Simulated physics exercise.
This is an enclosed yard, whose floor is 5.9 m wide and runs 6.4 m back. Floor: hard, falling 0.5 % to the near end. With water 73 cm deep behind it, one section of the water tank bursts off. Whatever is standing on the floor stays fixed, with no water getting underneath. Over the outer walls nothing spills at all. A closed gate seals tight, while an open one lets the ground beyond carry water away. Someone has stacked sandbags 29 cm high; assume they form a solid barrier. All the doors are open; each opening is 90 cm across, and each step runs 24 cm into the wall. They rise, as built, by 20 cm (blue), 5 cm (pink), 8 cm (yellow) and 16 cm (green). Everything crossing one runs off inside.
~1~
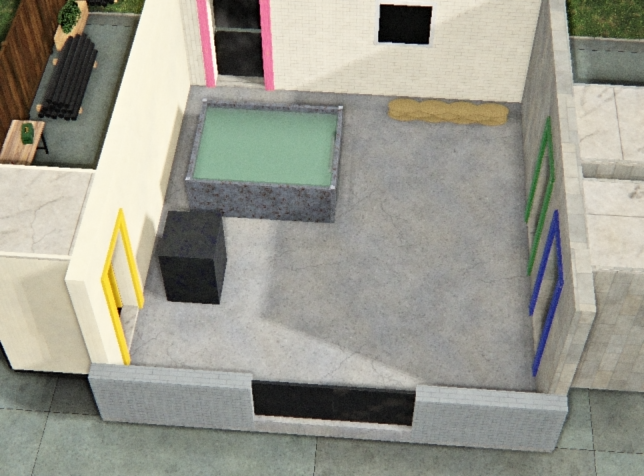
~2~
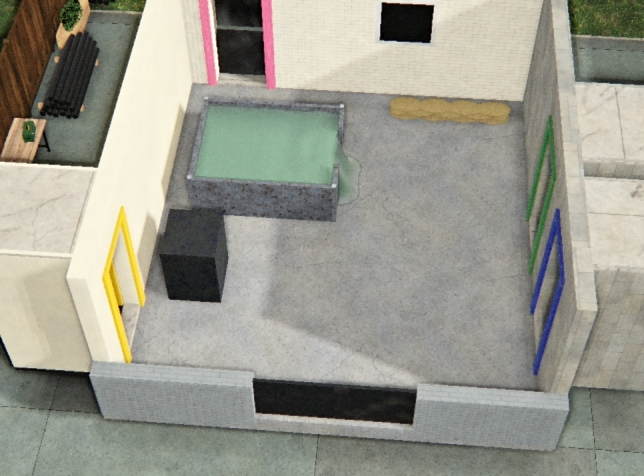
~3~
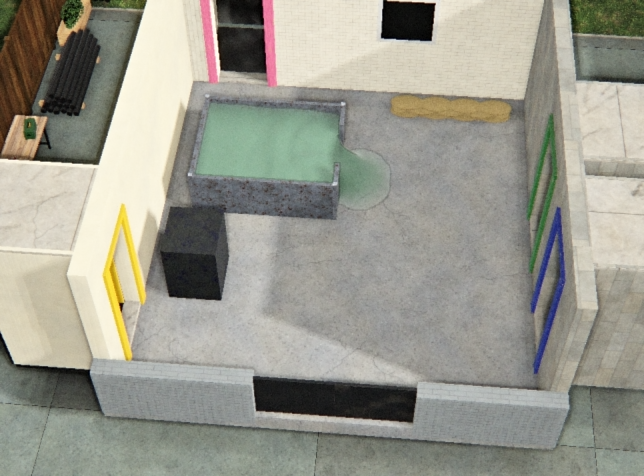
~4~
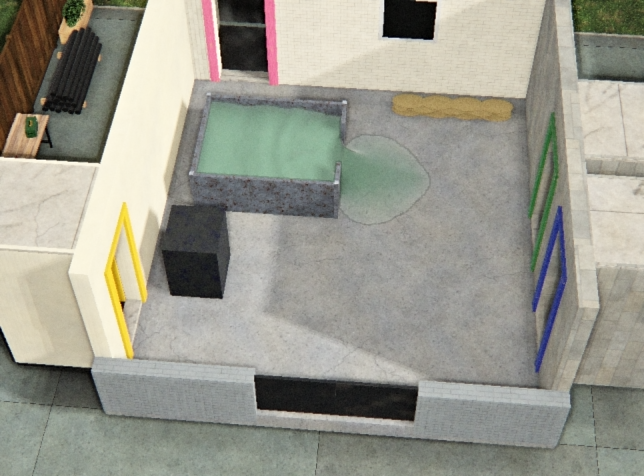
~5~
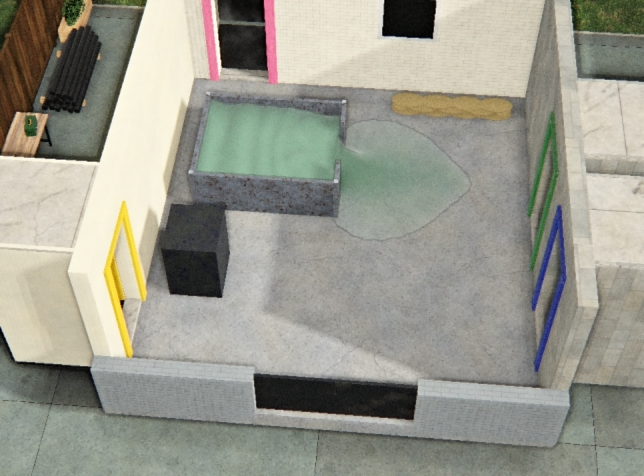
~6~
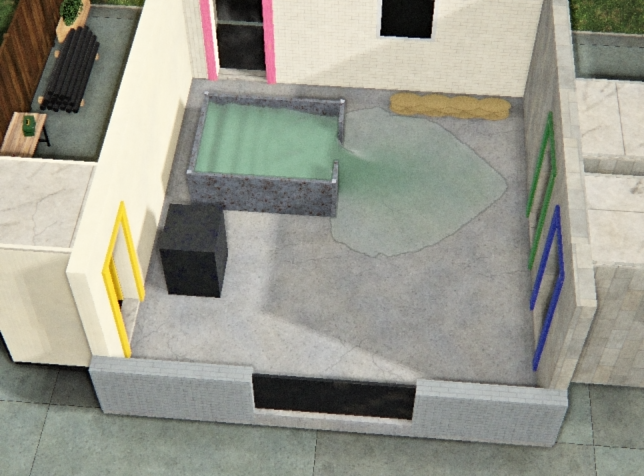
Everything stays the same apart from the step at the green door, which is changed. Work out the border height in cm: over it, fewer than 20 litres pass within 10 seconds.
Border at about 19 cm.
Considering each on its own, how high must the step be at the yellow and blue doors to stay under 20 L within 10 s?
About 9.5 cm at yellow and about 8.5 cm at blue.
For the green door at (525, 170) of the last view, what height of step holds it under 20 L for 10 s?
It needs about 23 cm.
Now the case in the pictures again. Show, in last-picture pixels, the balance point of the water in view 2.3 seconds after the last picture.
The centre of all the water is around (362, 186).
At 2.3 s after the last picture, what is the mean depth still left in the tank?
Around 36 centimetres.
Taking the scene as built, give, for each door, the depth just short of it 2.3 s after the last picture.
In cm: Blue 11, pink 0, yellow 0, green 21.
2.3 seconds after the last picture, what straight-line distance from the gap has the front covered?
Roughly 5.2 metres.
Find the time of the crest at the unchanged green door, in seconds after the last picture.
At about 1.6 s.
Then, 0.7 s after the last picture water covers 30 % of the floor, deepest (40 cm) near (345, 174); 19 cm at the green door, 1 litre in over its 16 cm step.
Then, 2.3 s after the last picture water covers 40 % of the floor, deepest (28 cm) near (465, 126); 21 cm at the green door, 36 litres in over its 16 cm step.
Then, 9.3 s after the last picture water covers 95 % of the floor, deepest (15 cm) near (121, 388); 8 cm at the green door, 44 litres in over its 16 cm step.
At the green door as built, the water peaked near 25 cm, 1.5 s after the last picture.
Run again over the same 10 s with other heights there, 44 litres in over 16 cm, 6 litres over 22 cm. The limit of 20 litres is kept from about 19 cm up.
